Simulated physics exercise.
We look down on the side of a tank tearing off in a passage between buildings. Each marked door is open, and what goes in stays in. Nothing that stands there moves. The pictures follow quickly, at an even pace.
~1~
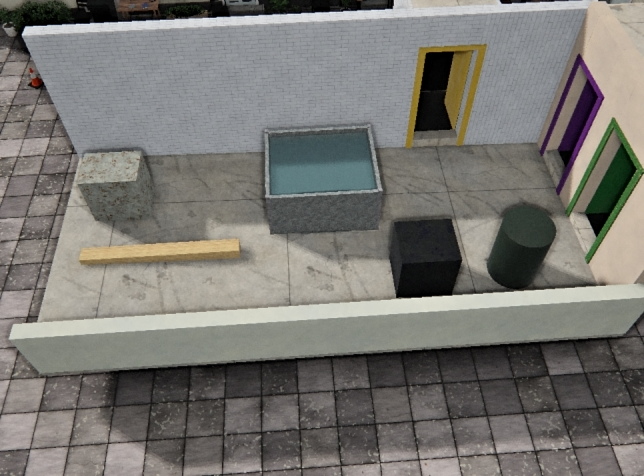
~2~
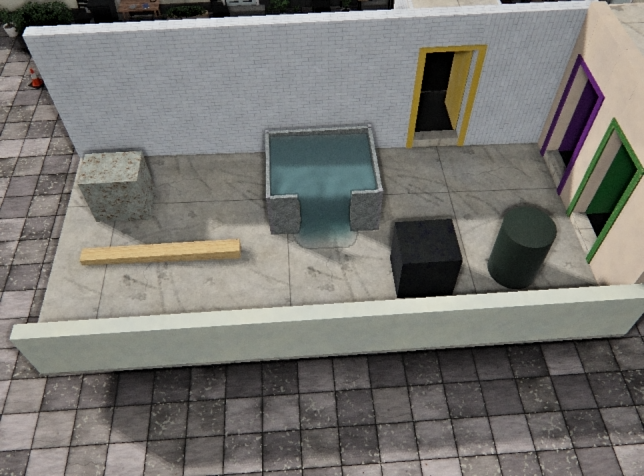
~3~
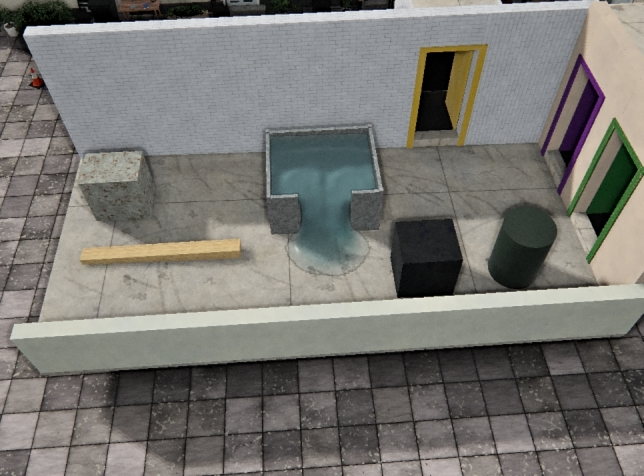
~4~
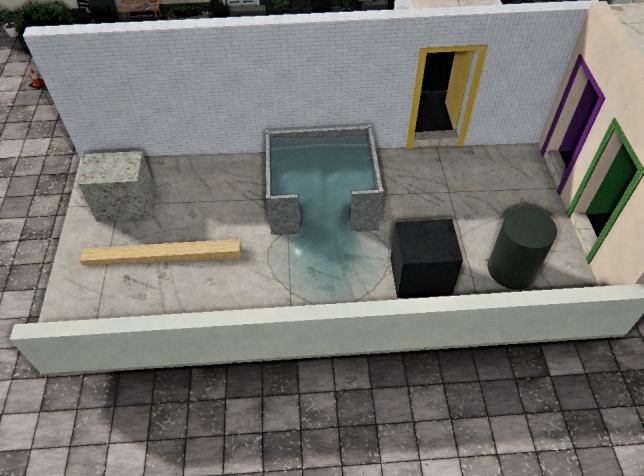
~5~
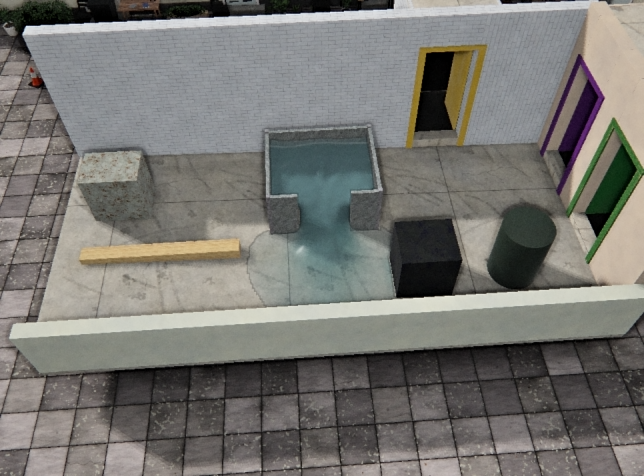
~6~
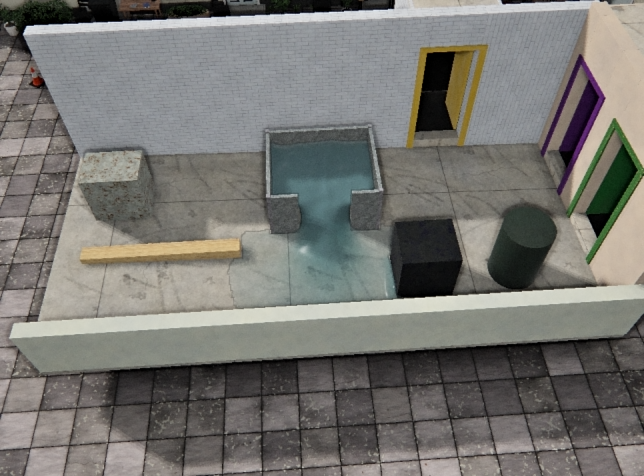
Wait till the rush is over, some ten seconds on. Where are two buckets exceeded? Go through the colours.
The green door holds within the limit; the purple door holds within the limit; the yellow door holds within the limit.
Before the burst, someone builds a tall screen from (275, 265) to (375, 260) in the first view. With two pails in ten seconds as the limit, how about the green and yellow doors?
One by one: Green goes over, yellow is under.
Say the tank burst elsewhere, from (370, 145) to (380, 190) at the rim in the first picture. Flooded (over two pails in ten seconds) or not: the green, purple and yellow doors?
My reading: Green door takes more, purple door floods, yellow door is under.
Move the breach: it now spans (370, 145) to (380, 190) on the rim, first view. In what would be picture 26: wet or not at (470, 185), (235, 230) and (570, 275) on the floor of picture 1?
In that order: Flooded, free of water, wet.
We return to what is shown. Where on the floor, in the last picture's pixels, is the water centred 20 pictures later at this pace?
I would point to (348, 251).
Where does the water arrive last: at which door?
Last comes the one in yellow.
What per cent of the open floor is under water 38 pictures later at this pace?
Some 65 per cent.
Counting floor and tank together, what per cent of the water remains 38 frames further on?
Roughly 82 per cent.
A moment on, water covers 25 % of the floor; the green door not reached, the purple door not reached, the yellow door not reached.
Next, water covers 40 % of the floor; the green door not reached, the purple door not reached, the yellow door not reached.
Then, water covers 55 % of the floor; the green door wet at the sill, nothing in, the purple door wet at the sill, nothing in, the yellow door not reached.
Later, water covers 65 % of the floor; the green door wet at the sill, nothing in, the purple door wet at the sill, nothing in, the yellow door wet at the sill, nothing in.
In the end, water covers 75 % of the floor; the green door wet at the sill, nothing in, the purple door under two buckets in, the yellow door wet at the sill, nothing in.
